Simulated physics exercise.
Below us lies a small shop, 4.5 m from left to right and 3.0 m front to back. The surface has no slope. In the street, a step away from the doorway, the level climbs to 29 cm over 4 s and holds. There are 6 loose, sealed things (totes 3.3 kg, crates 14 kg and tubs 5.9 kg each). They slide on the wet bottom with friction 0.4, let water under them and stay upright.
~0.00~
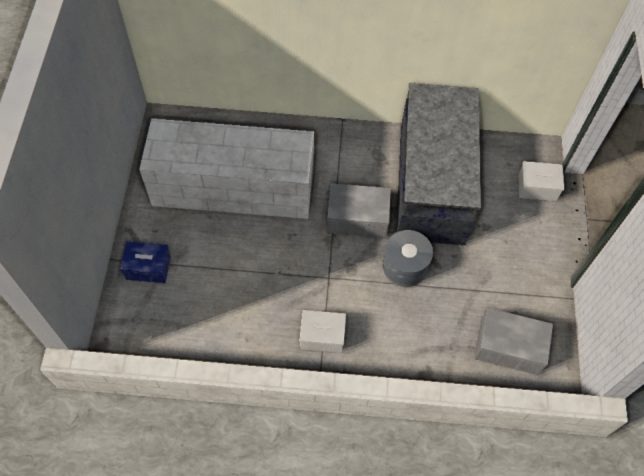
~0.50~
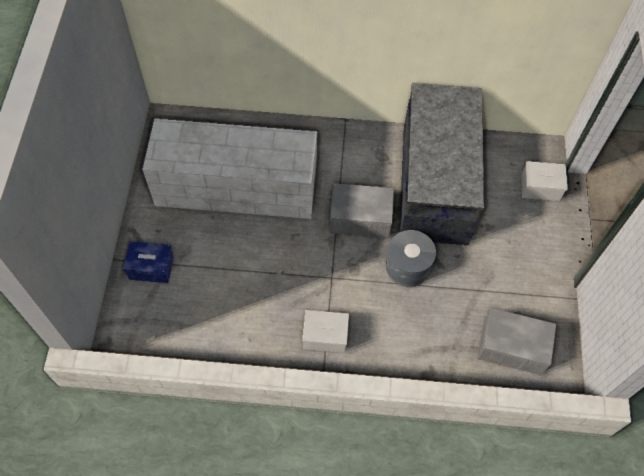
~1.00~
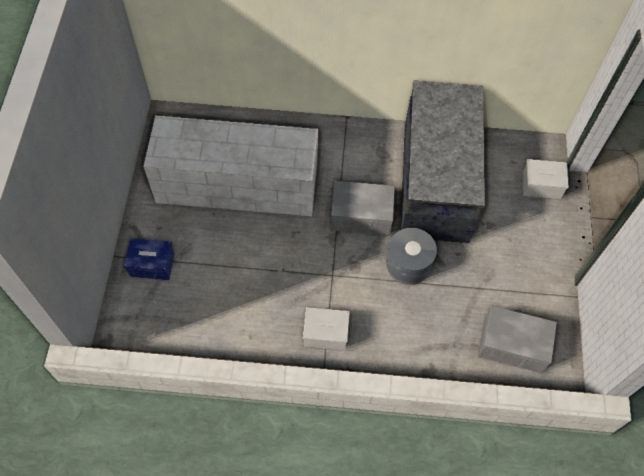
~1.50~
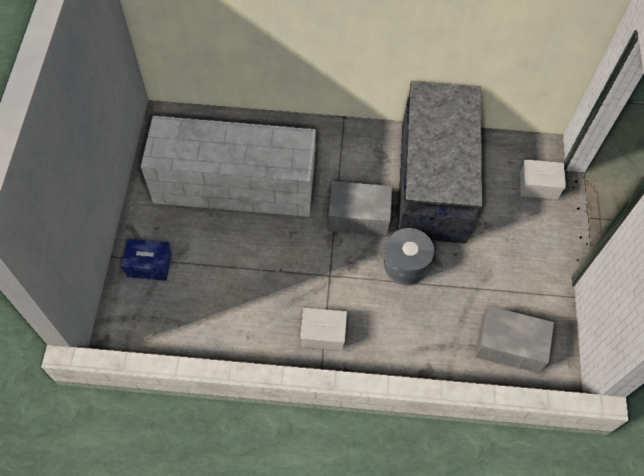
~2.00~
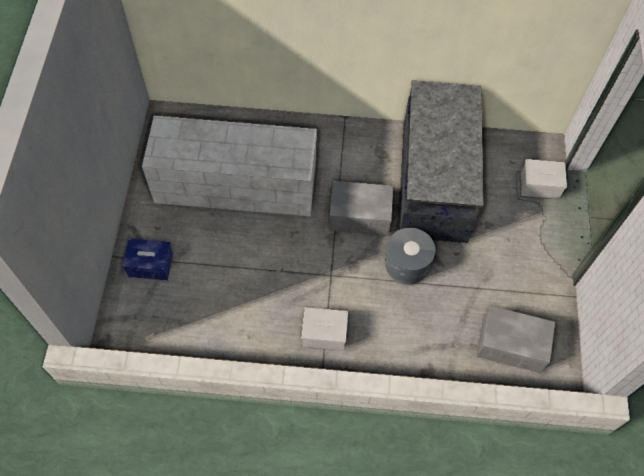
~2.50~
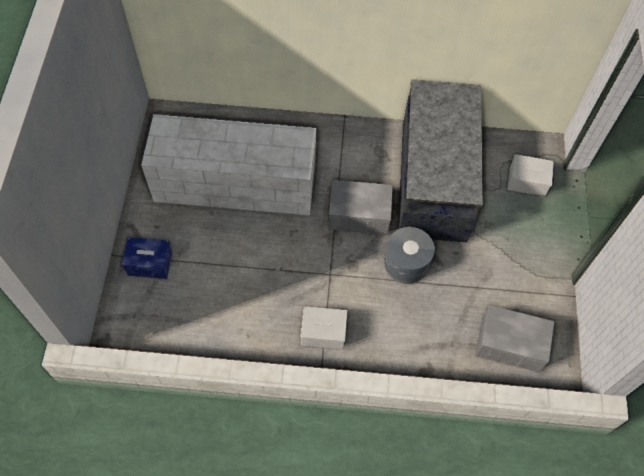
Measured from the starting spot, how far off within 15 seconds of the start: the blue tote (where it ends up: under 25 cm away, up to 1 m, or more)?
The blue tote slides a little.
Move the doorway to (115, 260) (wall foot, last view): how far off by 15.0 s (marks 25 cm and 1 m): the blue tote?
In that case the blue tote ends far away.
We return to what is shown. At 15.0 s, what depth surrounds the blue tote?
About 24 cm.
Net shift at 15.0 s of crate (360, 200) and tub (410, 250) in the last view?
In that order: 5 cm, 200 cm.
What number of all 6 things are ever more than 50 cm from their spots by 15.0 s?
That makes 4.
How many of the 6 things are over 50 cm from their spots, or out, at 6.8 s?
I count 2.
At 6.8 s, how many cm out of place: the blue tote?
Roughly 40 cm by then.
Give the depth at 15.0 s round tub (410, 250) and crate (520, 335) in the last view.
Roughly 21 and 20 cm.
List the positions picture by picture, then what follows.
The first picture shows the blue tote at (144, 257), on the bottom; water covers 0.0 m2; 0 of 6 have shifted.
The second picture shows the blue tote at (147, 257) rests on the ground; 0.0 m2 under water; 0 of 6 have shifted.
The third picture shows the blue tote at (148, 254), on the bottom; 0.0 m2 under water; 0 of 6 have shifted.
The fourth picture shows the blue tote at (145, 254) rests on the ground; water covers 0.0 m2; 0 of 6 have shifted.
The fifth picture shows the blue tote at (146, 254), on the bottom; 0.2 m2 under water; 0 of 6 have shifted.
The sixth picture shows the blue tote at (146, 253) rests on the ground; water covers 0.9 m2; 1 of 6 have shifted.
After 3.5 s the blue tote is near (146, 253), 0.0 m from its start, aground; 1 afloat.
After 6.8 s the blue tote is near (133, 222), 0.4 m from its start, afloat; 4 afloat.
After 11.0 s the blue tote is near (137, 193), 0.6 m from its start, afloat; 6 afloat.
After 15.0 s the blue tote is near (135, 189), 0.6 m from its start, afloat; 6 afloat.
